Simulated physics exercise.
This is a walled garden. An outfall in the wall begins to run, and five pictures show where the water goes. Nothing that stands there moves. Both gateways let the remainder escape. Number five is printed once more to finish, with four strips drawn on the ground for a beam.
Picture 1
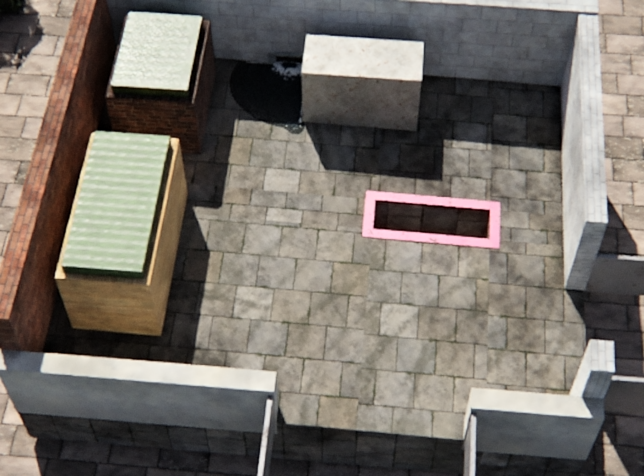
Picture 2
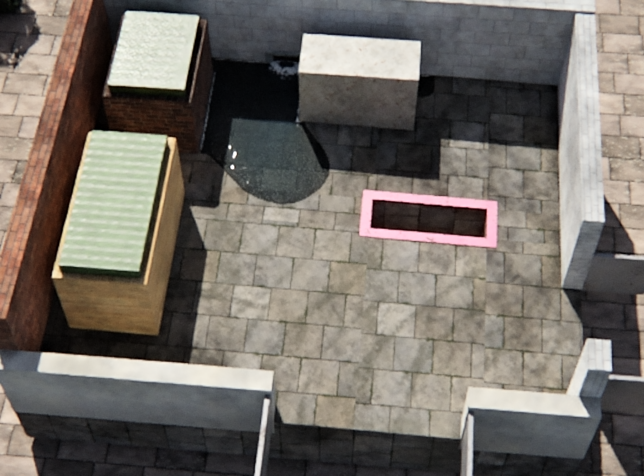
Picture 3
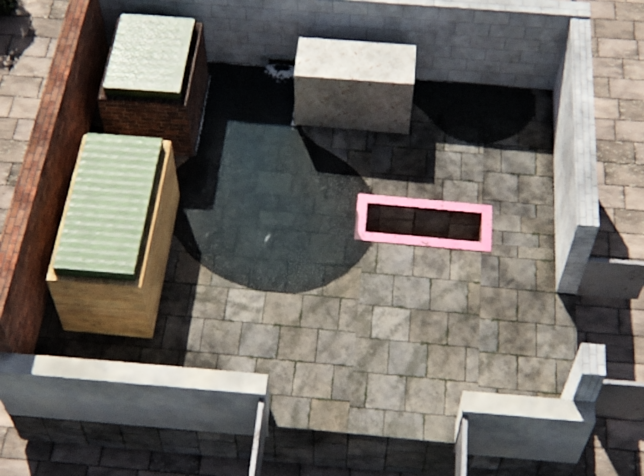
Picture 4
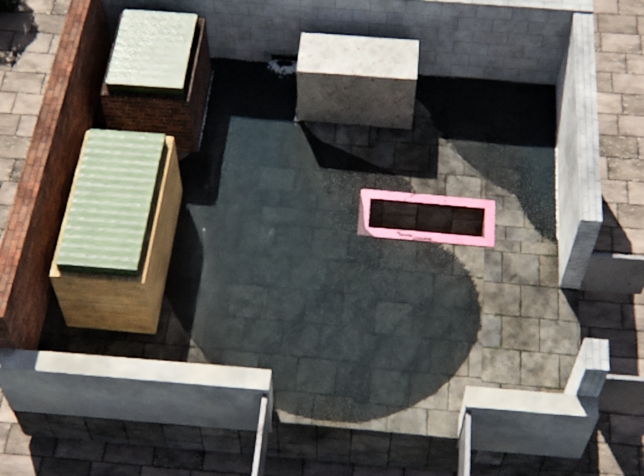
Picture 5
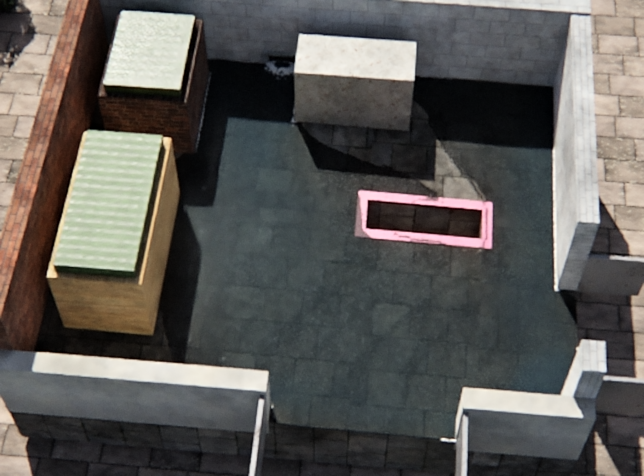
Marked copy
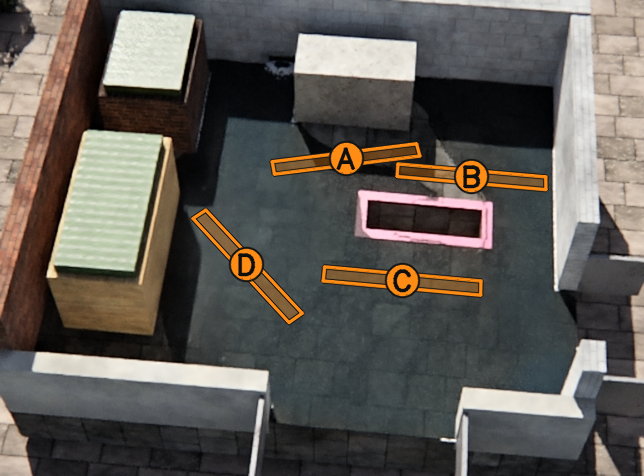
At the start, a small dark patch of water lies beside the pale block at the back of a paved walled garden. It widens across the paving past the green-topped boxes, passing behind the block to the right, then reaches the pink-rimmed gully and covers most of the ground, up to the front openings.
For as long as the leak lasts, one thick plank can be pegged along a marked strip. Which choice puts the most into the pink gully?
C works best here.
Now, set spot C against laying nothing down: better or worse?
Spot C is better.
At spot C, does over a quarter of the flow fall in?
No, it does not.
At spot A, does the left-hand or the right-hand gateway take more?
The right gate.
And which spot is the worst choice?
A.
On the marked copy, A from (273, 167) to (418, 149); B from (397, 170) to (545, 183); C from (323, 273) to (480, 288); D from (199, 214) to (295, 317).
For spot A, about 3 % of the stream runs into the pink gully, about 97 % out by the gates.
For spot B, about 12 % of the stream runs into the pink gully, about 87 % out by the gates.
For spot C, about 18 % of the stream runs into the pink gully, about 82 % out by the gates.
For spot D, about 10 % of the stream runs into the pink gully, about 90 % out by the gates.
